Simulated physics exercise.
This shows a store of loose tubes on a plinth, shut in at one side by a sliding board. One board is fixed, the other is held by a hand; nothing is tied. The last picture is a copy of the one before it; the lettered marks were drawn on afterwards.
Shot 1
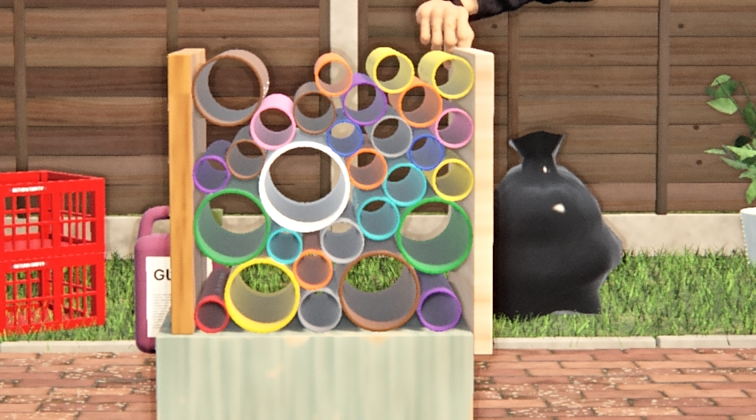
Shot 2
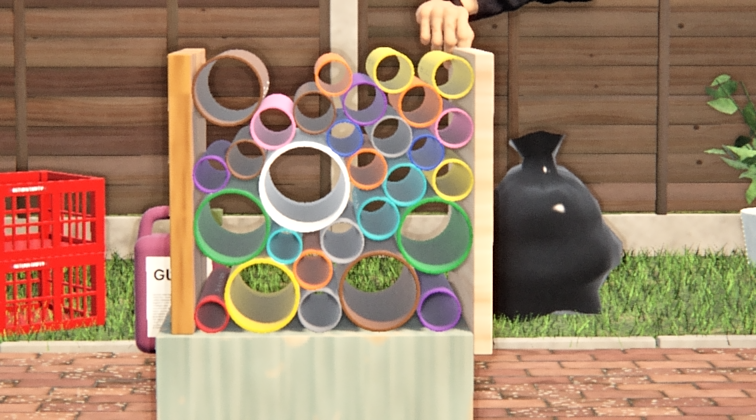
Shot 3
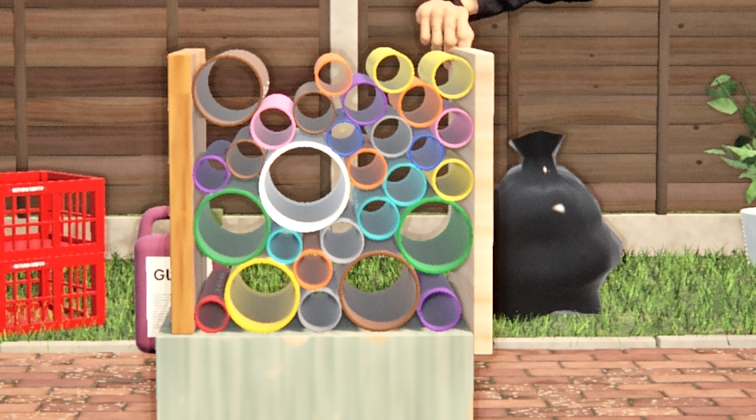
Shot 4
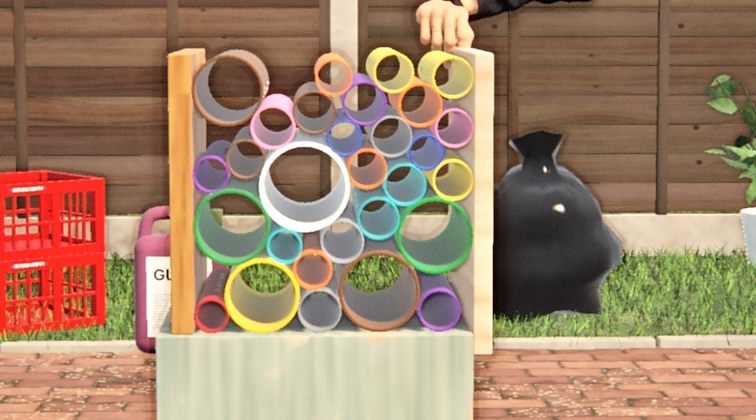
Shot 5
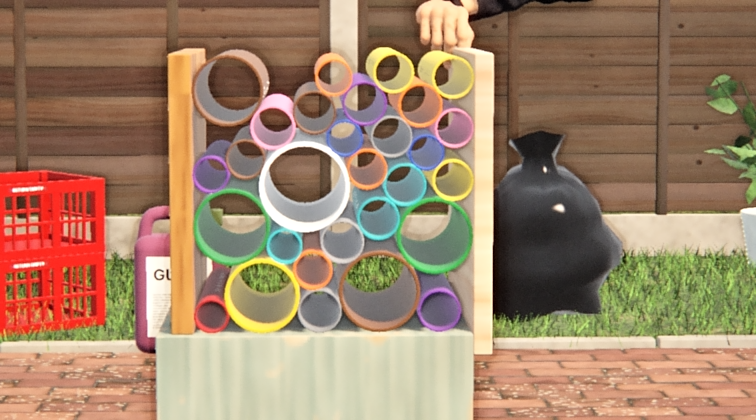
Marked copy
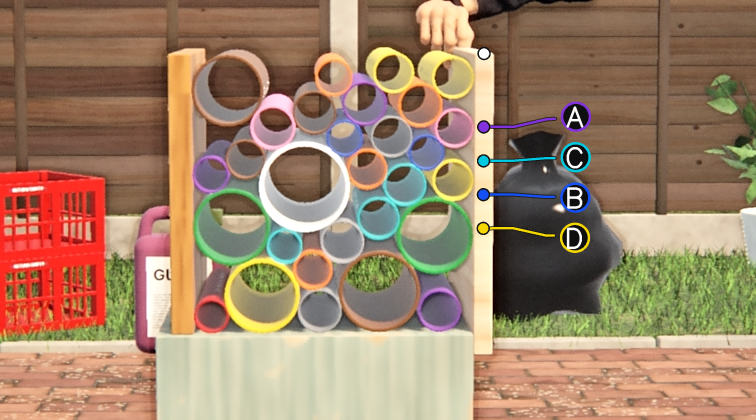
In this clip, loose tubes with differently coloured rims sit stacked between two upright boards on a pale plinth, before a wooden fence, while a hand rests atop the right board; nothing visibly moves.
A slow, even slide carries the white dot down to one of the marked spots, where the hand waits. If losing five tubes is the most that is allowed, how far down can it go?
At most to B.
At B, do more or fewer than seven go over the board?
Fewer than seven.
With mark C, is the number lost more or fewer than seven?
It loses fewer than seven.
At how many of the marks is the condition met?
The number is three.
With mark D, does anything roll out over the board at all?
Yes.
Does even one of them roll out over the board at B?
Yes, at B.
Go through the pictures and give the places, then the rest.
The first picture shows side board (469, 189); a red tube (211, 316); a green tube (435, 236).
The second picture shows a green tube (435, 236); a green tube (232, 227).
The third picture shows an orange tube (367, 169); a purple tube (211, 175).
The fourth picture shows a brown tube (314, 112); side board (469, 189).
The fifth picture shows a red tube (211, 316); a green tube (435, 236); a green tube (232, 227).
On the marked copy, A at (484, 127); B at (484, 194); C at (484, 161); D at (483, 229); the white dot at (484, 54).
Taking B. A third of the way, top of the board (473, 118).
Two thirds of the way, top of the board (473, 191).
When it is over, top of the board (473, 194), four out over the board.
As for the rest, A none out over the board; C one out over the board; D more than five out over the board.
